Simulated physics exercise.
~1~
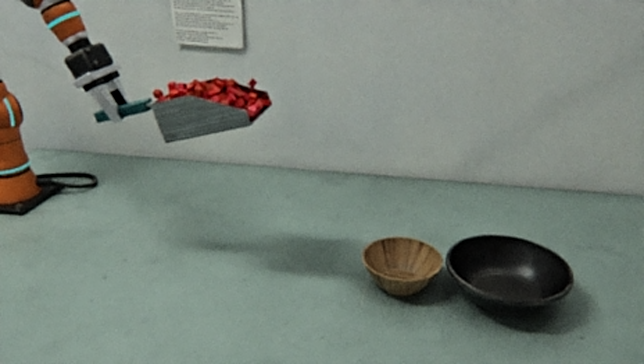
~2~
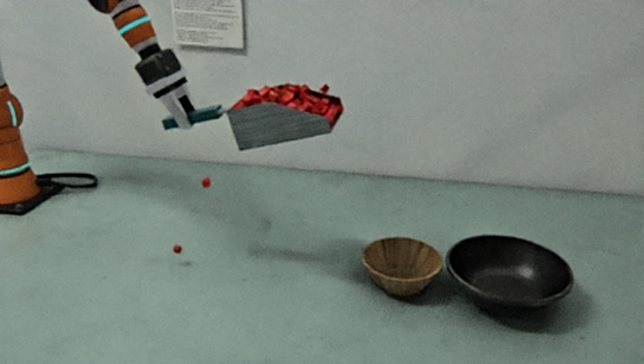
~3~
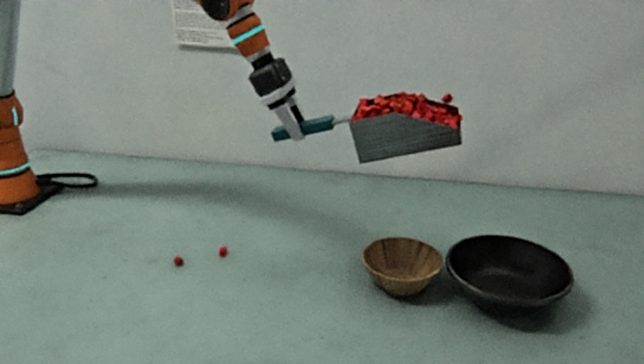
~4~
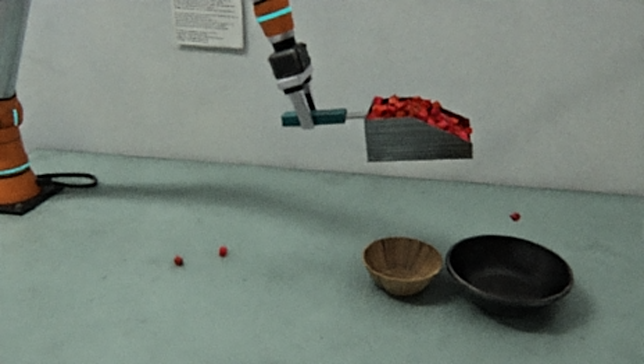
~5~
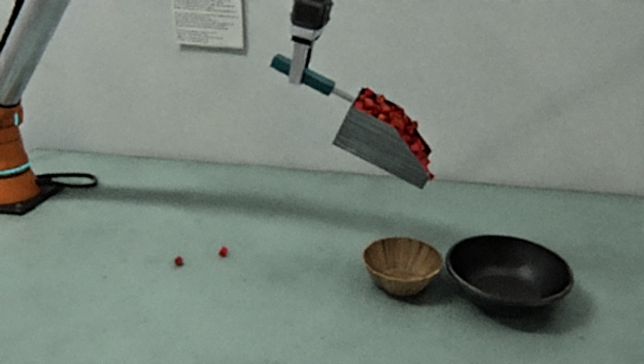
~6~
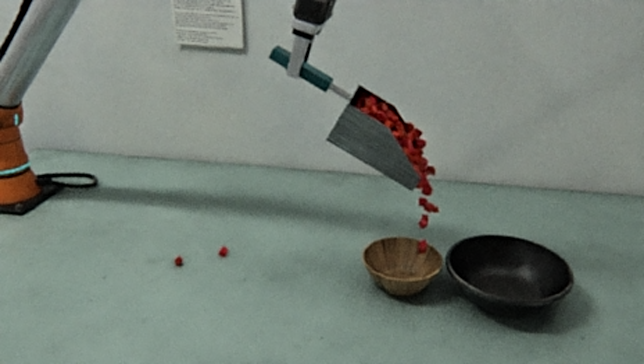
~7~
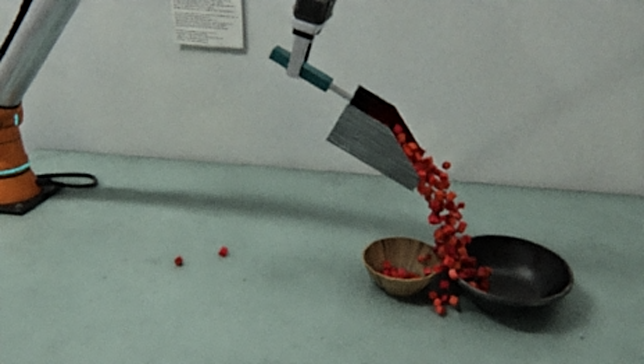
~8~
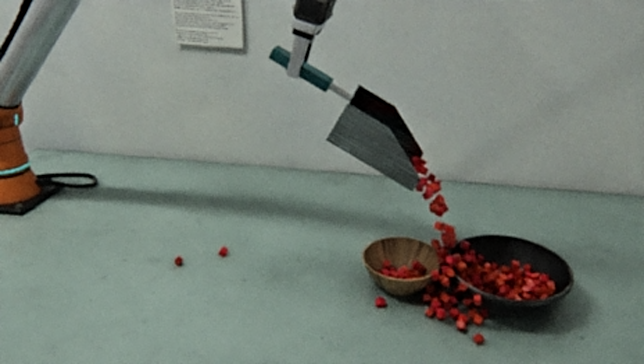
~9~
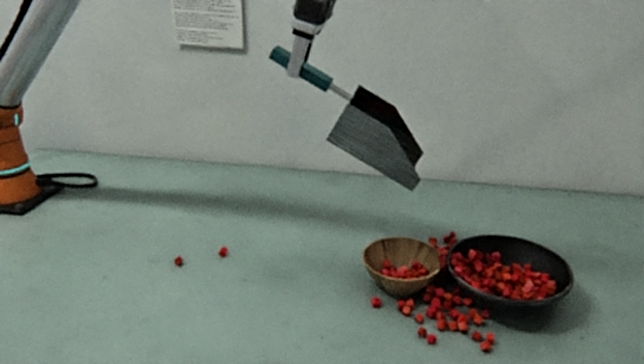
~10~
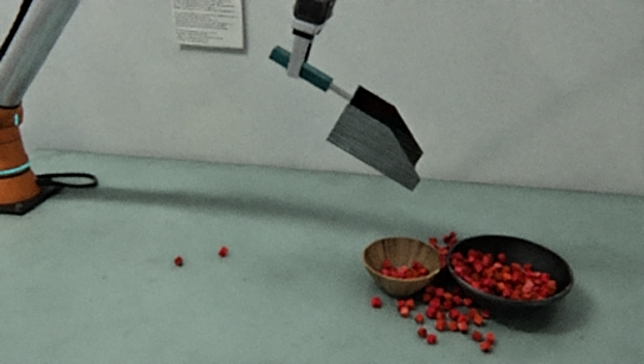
Robot arm carrying a scoop of red pieces rightward and tipping it, filling a black bowl, with others in a wooden bowl and scattered on the table.
